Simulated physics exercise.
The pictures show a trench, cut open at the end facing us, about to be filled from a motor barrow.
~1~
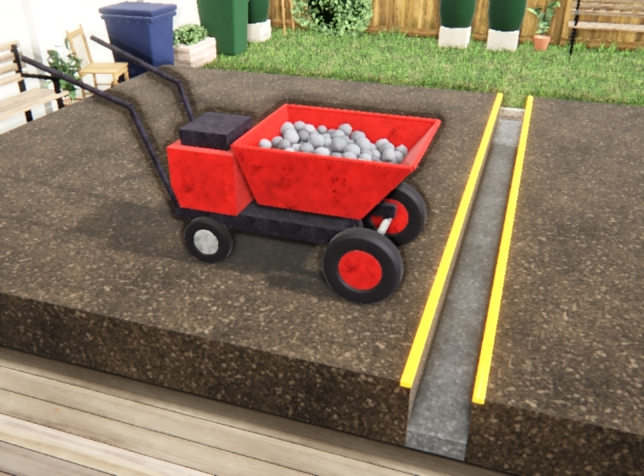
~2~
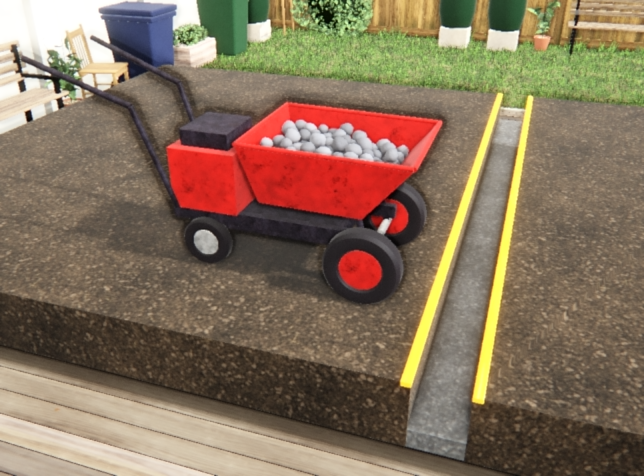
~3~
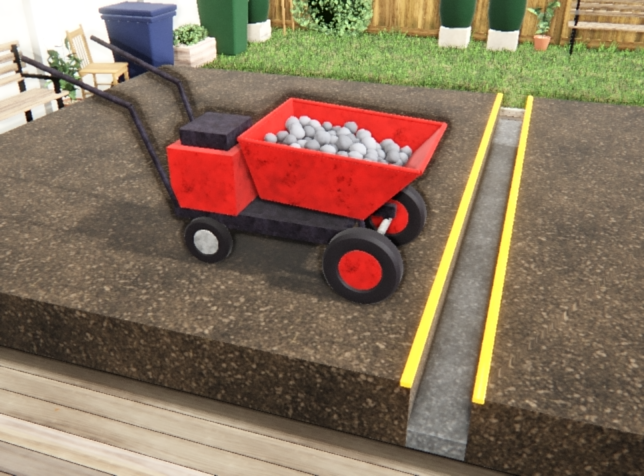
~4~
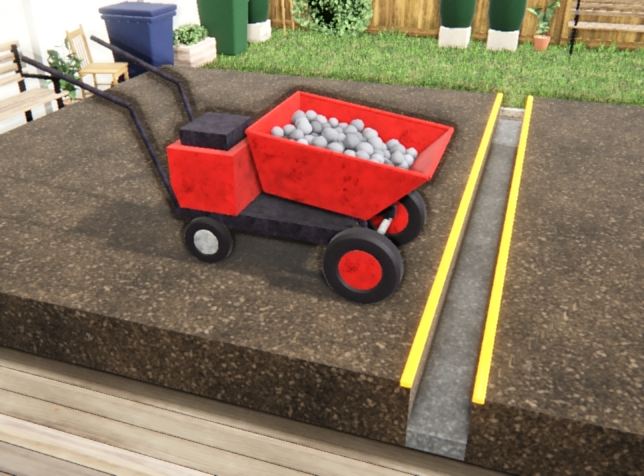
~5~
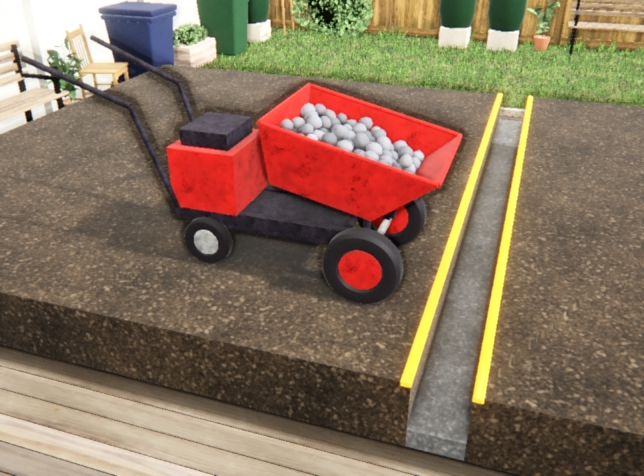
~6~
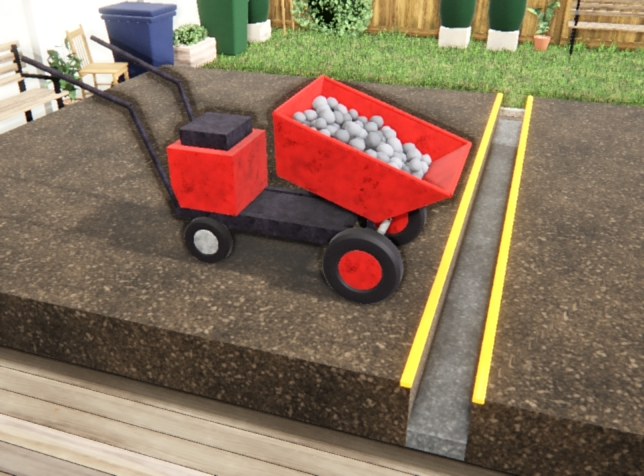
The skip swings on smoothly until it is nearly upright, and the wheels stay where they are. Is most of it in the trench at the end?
In the trench: Under half.
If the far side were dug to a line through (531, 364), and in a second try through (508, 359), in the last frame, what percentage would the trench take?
In turn 80 and 50 in a hundred.
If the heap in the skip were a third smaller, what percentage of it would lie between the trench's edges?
Roughly 10 in a hundred.
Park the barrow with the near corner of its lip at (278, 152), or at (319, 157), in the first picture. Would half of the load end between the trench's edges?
One: The smaller part. Two: Over half.
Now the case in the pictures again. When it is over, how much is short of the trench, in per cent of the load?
Some 0 per cent.
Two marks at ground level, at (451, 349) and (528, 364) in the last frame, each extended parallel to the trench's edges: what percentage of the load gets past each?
About 80 and 50 per cent.
Soon, skip tipped steeply; all in the skip.
A while on, skip tipped right over; about two thirds in the skip; about a third beyond it; a stray few falling.
Towards the end, skip tipped right over; about a quarter in the skip; a stray few in or heaped over the trench; most beyond it.
Finally, skip tipped right over; about a quarter in the skip; a small part in or heaped over the trench; most beyond it.
